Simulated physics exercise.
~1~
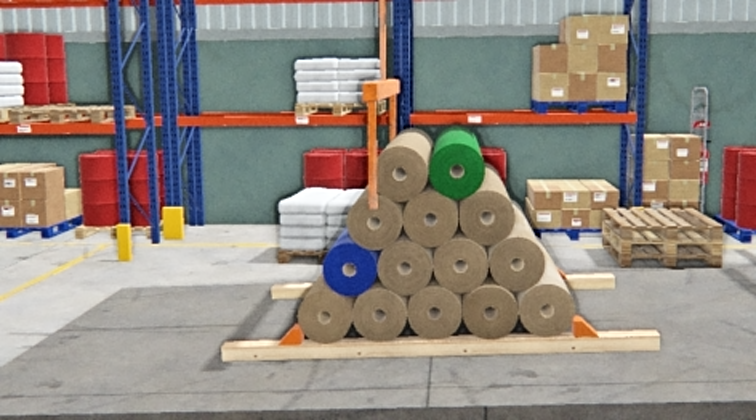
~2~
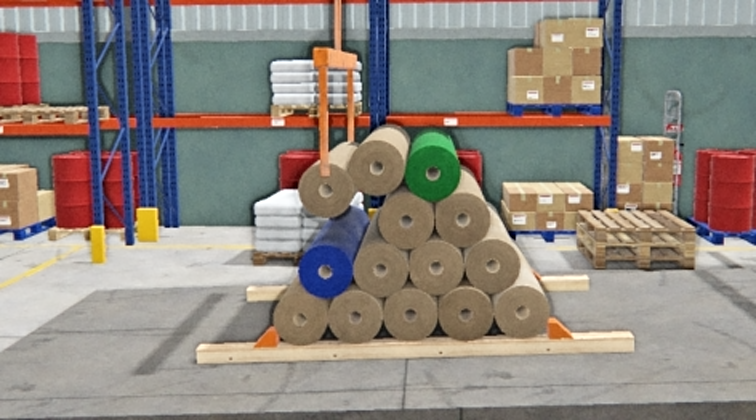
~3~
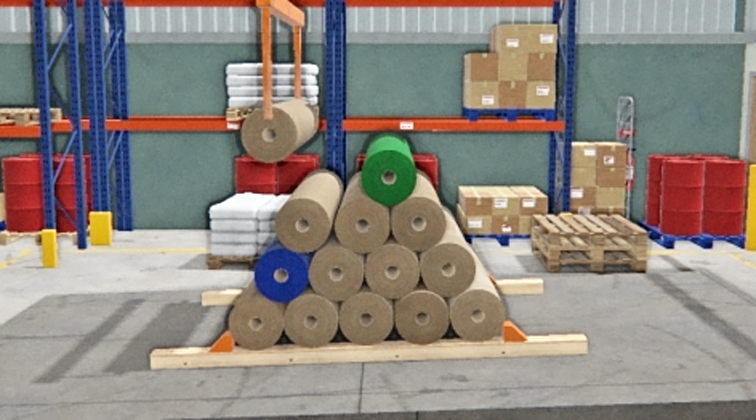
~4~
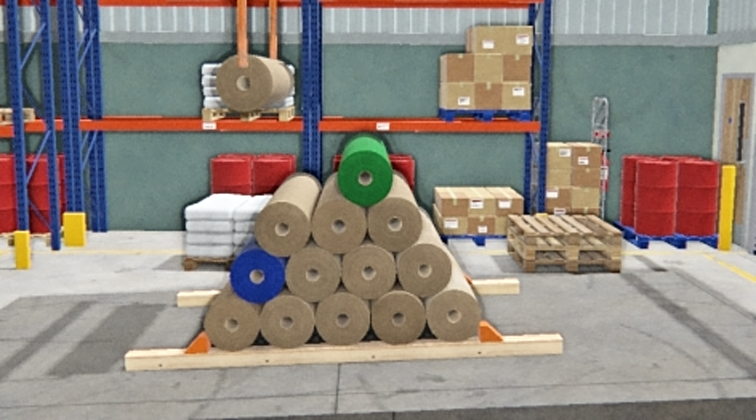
Warehouse with an orange beam hoisting a brown roll from a stack, another dropping into its gap, green and blue staying put.
